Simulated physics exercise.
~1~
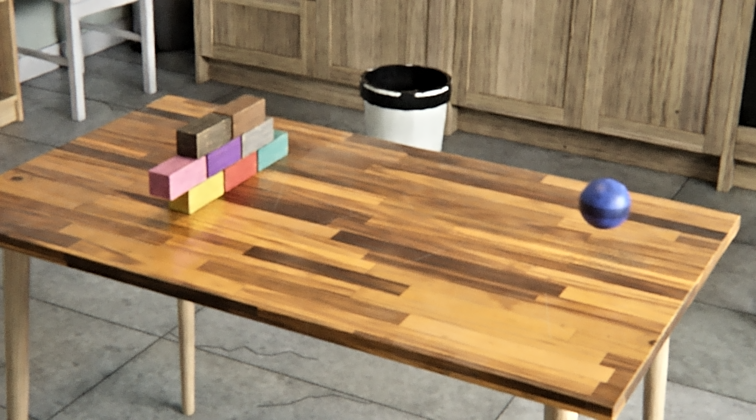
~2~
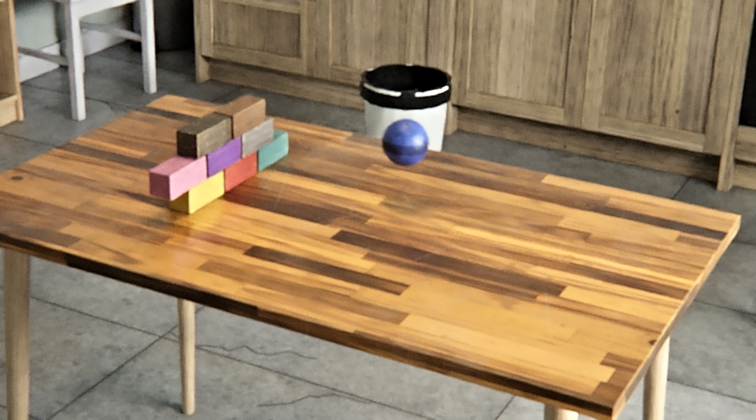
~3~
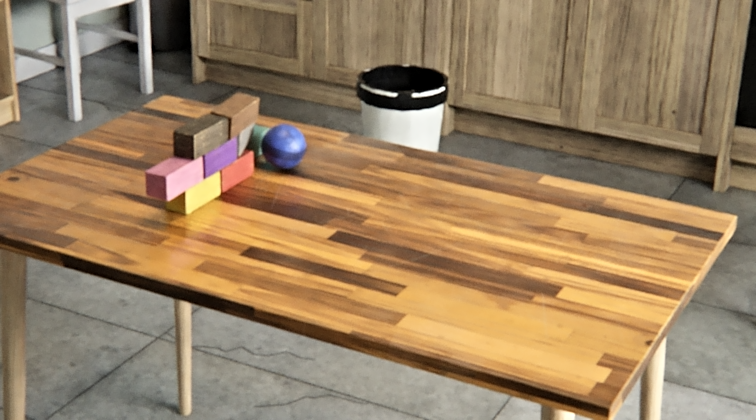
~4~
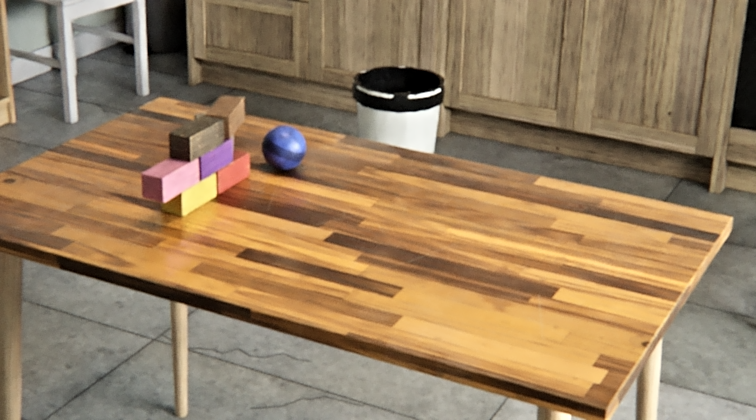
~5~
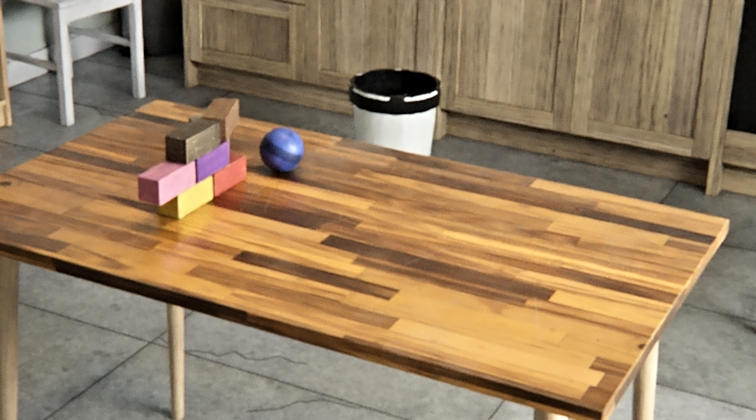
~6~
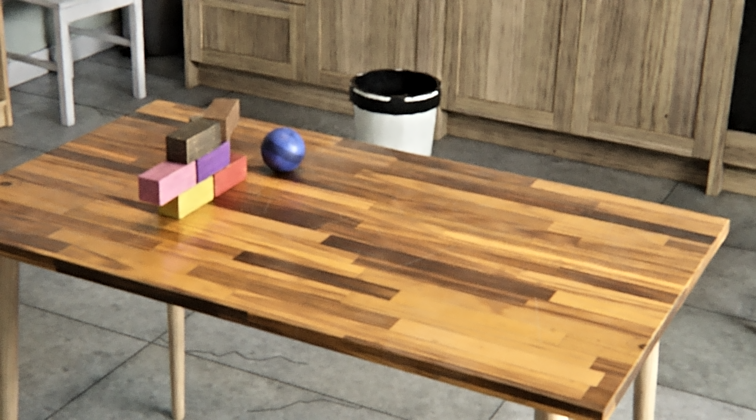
On a wooden table in a room with cabinets, a white bin and a pale chair behind it, a small stepped pile of coloured blocks stands at the left. A blue ball starts above the right side and travels left towards the pile. It reaches the right end, pushing the turquoise and grey blocks leftward. The turquoise block slips out of view behind the others, and the brown block on top tilts. The ball settles just right of the pile, while the pink, yellow, red, purple and black blocks keep their places.
